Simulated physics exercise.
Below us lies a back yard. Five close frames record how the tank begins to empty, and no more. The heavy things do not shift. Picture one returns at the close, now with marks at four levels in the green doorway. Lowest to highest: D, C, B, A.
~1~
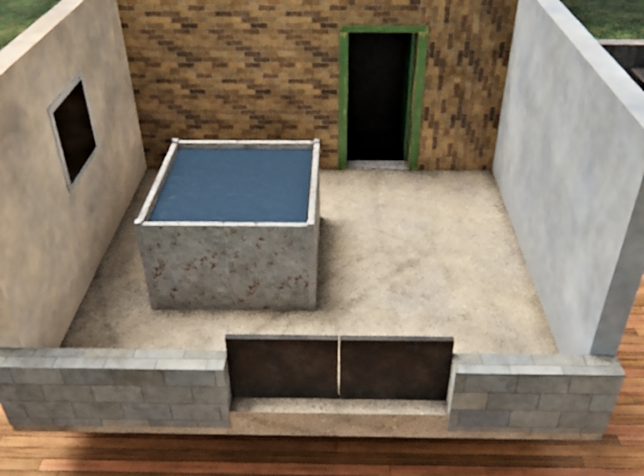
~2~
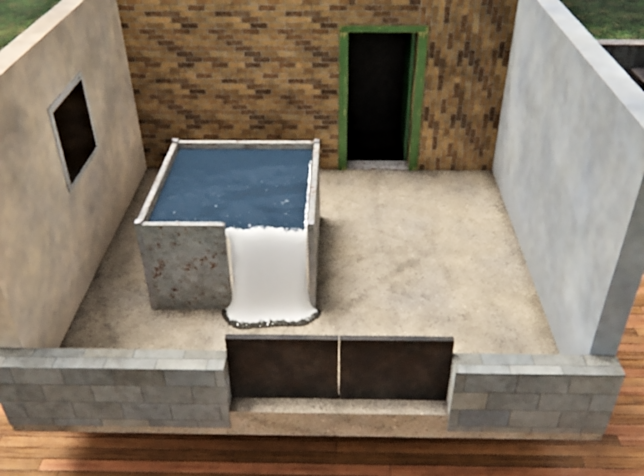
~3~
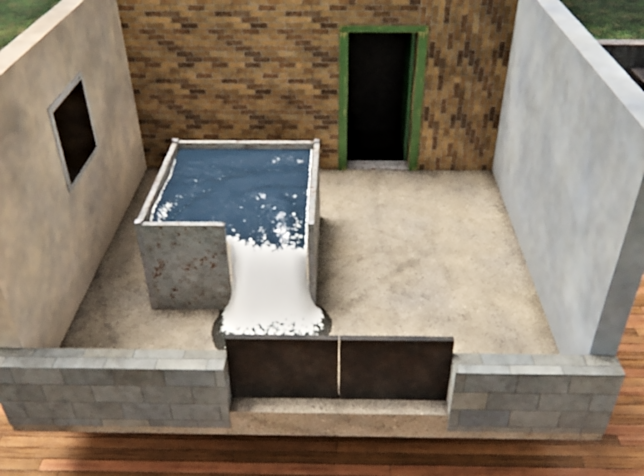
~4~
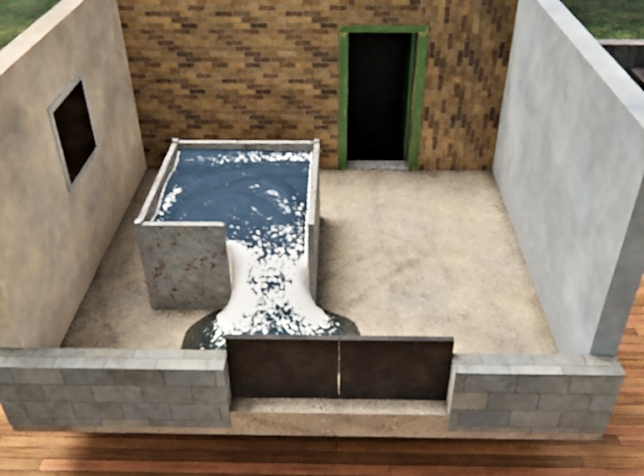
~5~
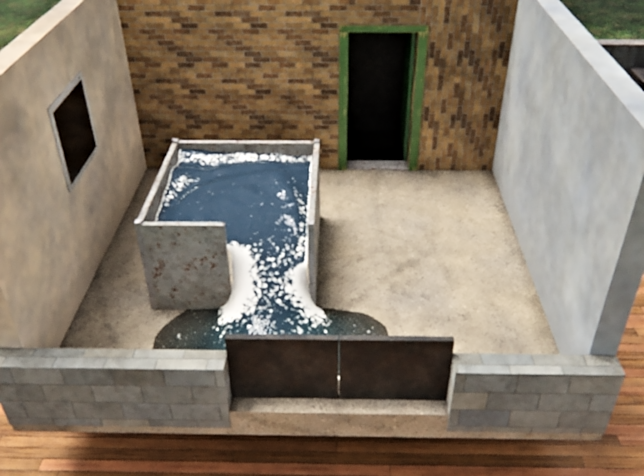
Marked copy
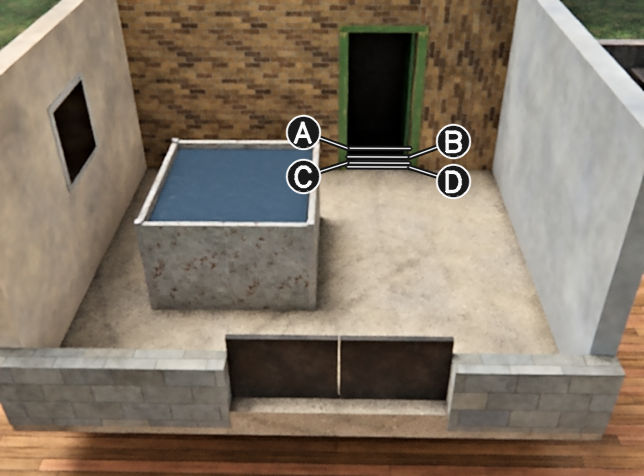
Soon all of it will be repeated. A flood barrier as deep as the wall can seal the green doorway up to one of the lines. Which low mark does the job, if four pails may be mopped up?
B will do.
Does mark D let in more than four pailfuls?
Yes, it does.
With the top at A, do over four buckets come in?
No.
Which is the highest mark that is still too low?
That is mark C.
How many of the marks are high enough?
Two of them.
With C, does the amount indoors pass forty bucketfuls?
No.
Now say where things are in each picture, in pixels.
Water in the tank at rest, its middle at (237, 185); foot of the green doorway at (378, 169); shut gate at (339, 348).
Water covers 1 % of the ground and shows as far out as (231, 317).
Water covers 4 % of the ground and shows as far out as (229, 320).
Water covers 9 % of the ground and shows as far out as (213, 320).
Water covers 13 % of the ground and shows as far out as (361, 330).
On the marked copy, A at (378, 148); B at (378, 156); C at (378, 163); D at (378, 166); from the bottom up D, C, B, A.
For mark A, nothing gets over.
For mark B, a splash gets over, under a bucket.
For mark C, about 12 bucketfuls get in.
For mark D, dozens of bucketfuls pour in.
